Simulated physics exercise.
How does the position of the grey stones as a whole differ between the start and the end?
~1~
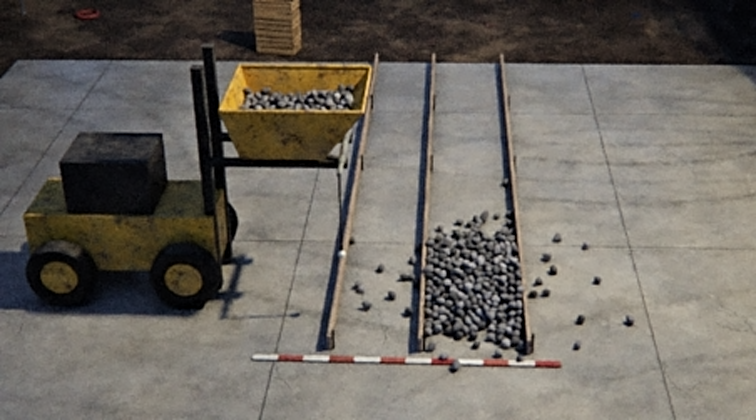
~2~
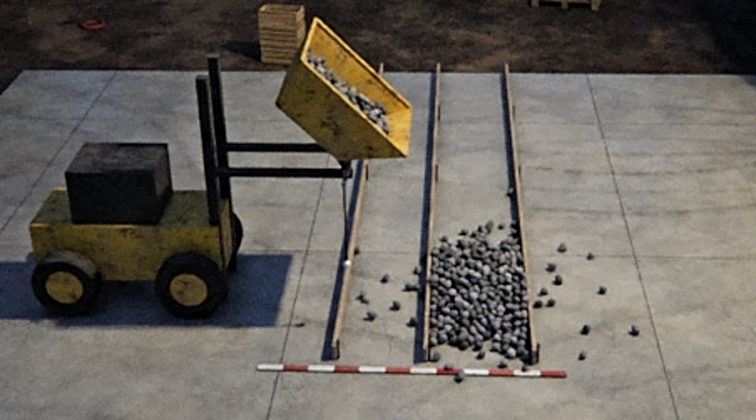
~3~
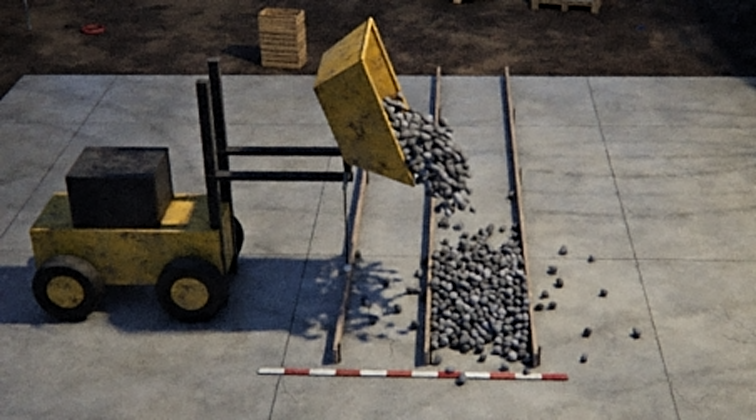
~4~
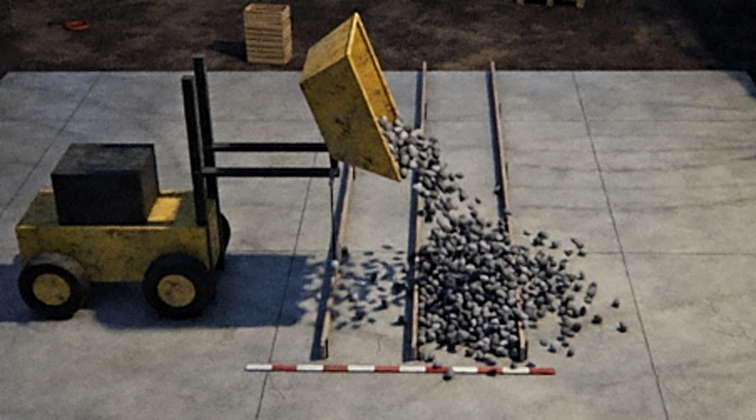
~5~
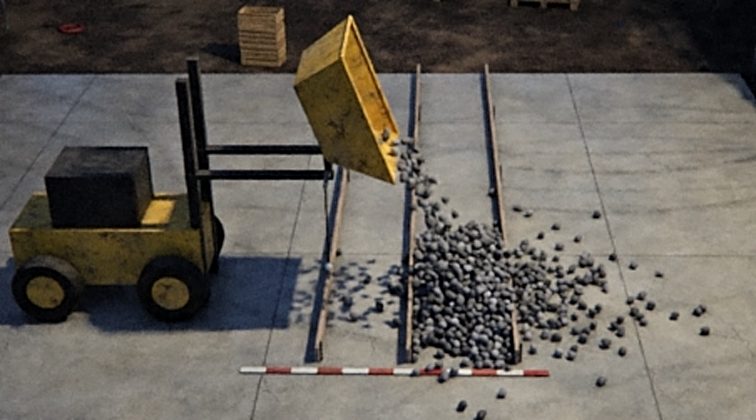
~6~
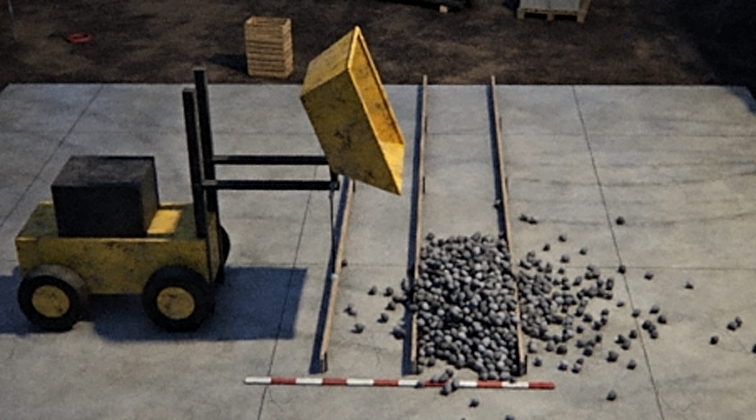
At the start, some of the stones were up in the skip and most of the rest lay between the planks. By the end they were all down on the floor, so as a whole they sat lower and farther right, with many past the last plank.
